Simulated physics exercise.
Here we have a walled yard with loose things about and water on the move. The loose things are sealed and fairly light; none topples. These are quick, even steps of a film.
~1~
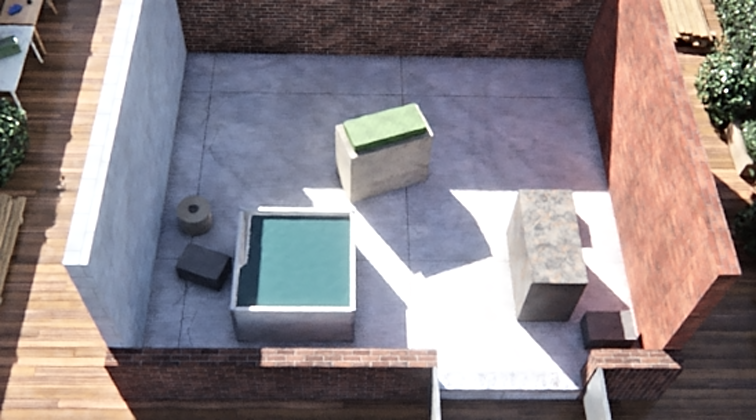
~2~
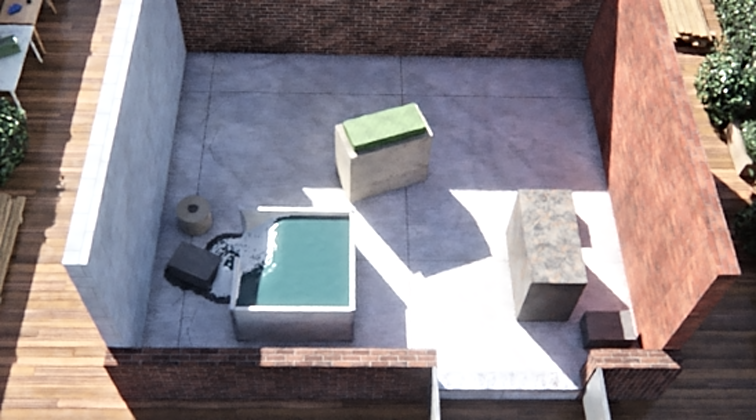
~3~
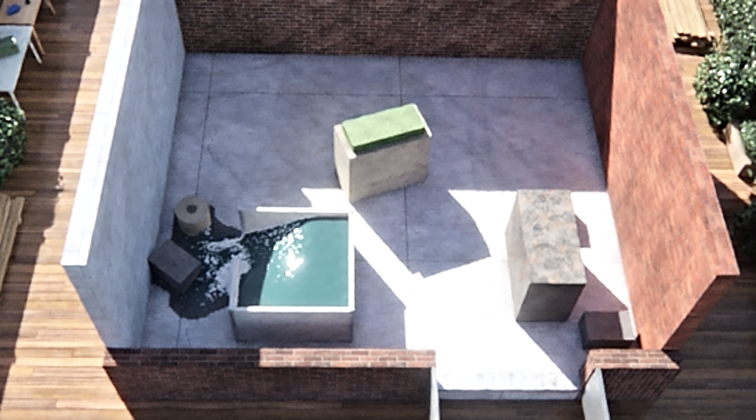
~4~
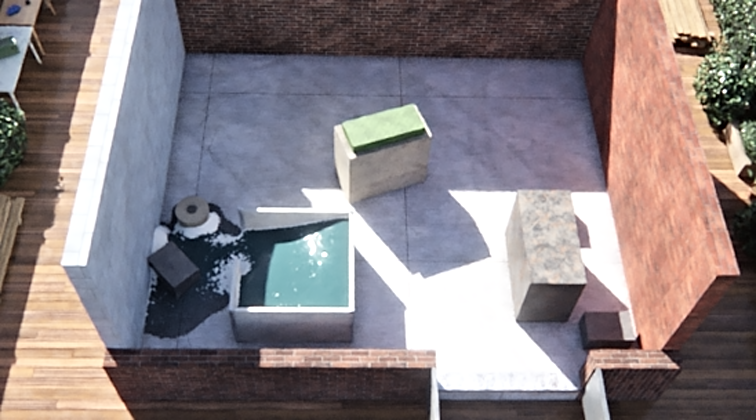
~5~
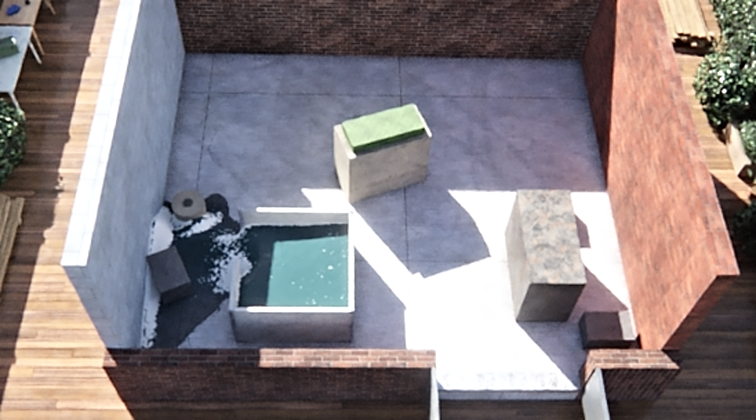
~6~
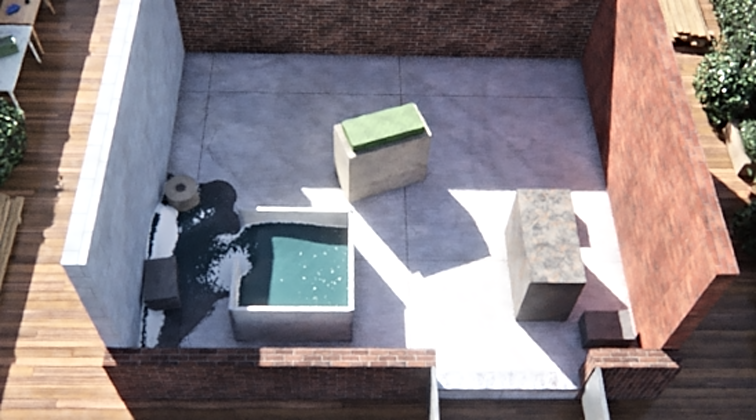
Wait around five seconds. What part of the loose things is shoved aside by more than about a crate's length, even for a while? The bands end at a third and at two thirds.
Share: One to two thirds.
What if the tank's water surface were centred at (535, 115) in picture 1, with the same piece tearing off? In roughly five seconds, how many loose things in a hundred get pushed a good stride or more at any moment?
Close to 60 %.
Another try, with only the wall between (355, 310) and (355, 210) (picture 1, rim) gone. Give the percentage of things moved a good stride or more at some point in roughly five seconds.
Roughly 40 per cent.
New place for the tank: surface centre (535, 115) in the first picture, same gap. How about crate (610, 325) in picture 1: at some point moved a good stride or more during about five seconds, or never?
For that one: Short of that.
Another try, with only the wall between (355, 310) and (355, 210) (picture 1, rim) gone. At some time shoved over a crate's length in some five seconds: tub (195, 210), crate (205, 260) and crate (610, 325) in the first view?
As listed: No, not that far, swept aside.
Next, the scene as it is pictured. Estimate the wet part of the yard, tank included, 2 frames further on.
Some 15 per cent.
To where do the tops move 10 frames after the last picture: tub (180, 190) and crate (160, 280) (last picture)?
Close to (228, 46) and (211, 284).
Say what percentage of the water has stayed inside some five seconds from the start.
Near 98 in a hundred.
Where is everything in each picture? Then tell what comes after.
The first frame shows a crate at (203, 261) rests on the ground; a tub at (193, 209), on the bottom; 0 of 5 have shifted.
The second frame shows a crate at (194, 260), on the bottom, close to its start; a tub at (193, 208) rests on the ground; 1 of 5 have shifted.
The third frame shows a crate at (174, 261) rests on the ground, a stride from its start; a tub at (192, 209), on the bottom; 1 of 5 have shifted.
The fourth frame shows a crate at (173, 264), afloat, a stride from its start; a tub at (192, 209) rests on the ground; 1 of 5 have shifted.
The fifth frame shows a crate at (168, 269), afloat, a stride from its start; a tub at (188, 203) rests on the ground, close to its start; 2 of 5 have shifted.
The sixth frame shows a crate at (160, 278), afloat, a stride from its start; a tub at (181, 188) rests on the ground, a stride from its start; 2 of 5 have shifted.
A moment on, 2 of 5 are well off their spots; 1 afloat.
Next, 1 of 5 are well off their spots; 2 afloat.
Later, 2 of 5 are well off their spots; 1 afloat.
In the end, 1 of 5 are well off their spots, and 2 have been at some point; 1 afloat.
